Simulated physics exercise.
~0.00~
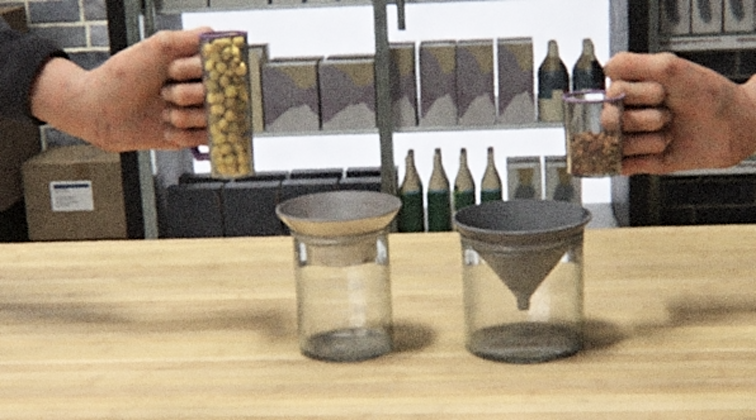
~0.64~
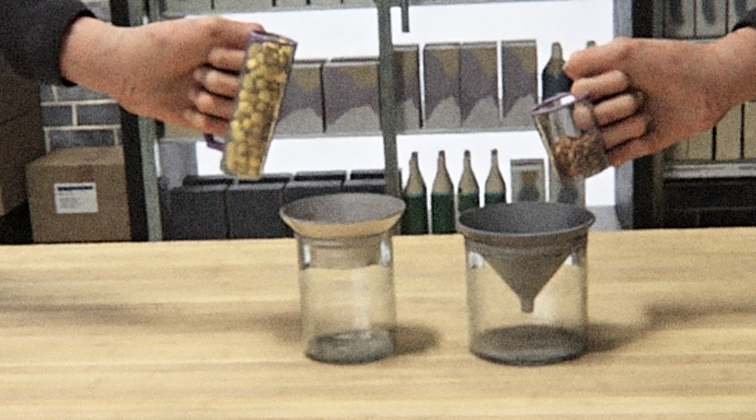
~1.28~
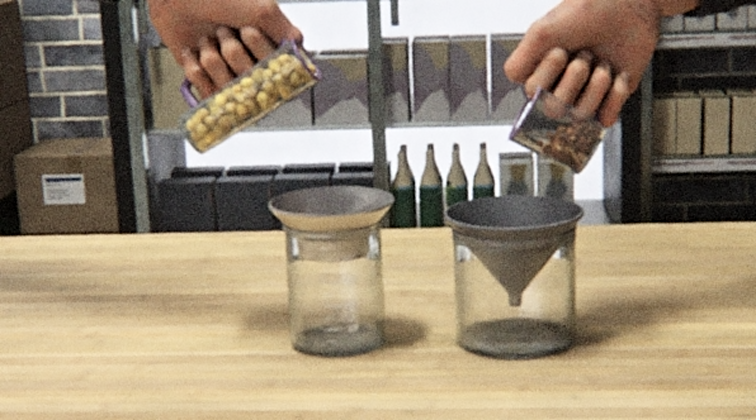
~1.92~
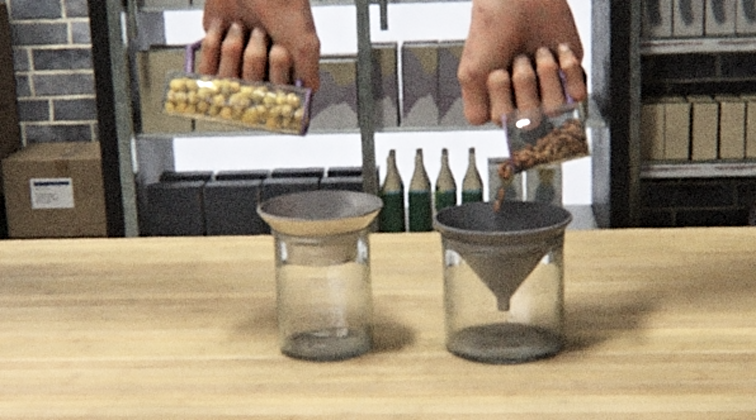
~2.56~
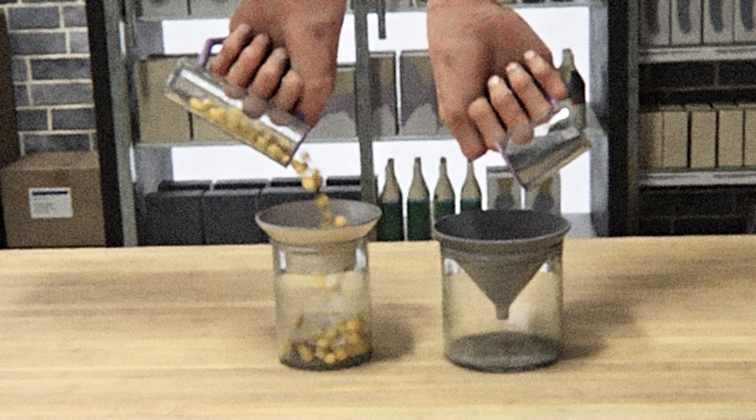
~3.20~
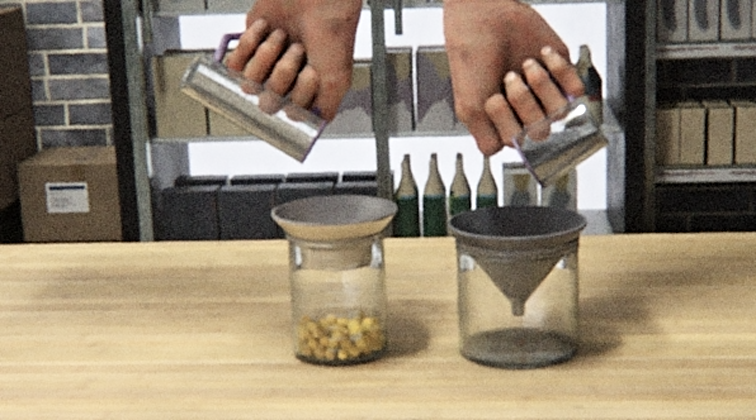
At a pale wooden counter in front of storage shelves and green bottles, two hands hold clear cups above two funnels set in glass jars. The left cup is full of yellowish pieces, the right one partly filled with small brown bits. Both hands move inward and tip the cups, and the brown bits begin dropping into the right funnel first. The yellow pieces then tumble through the left funnel into its jar. At the end both cups are emptied, the yellow pieces lie in the left jar, and the right jar looks almost empty, its load held up in the dark funnel.
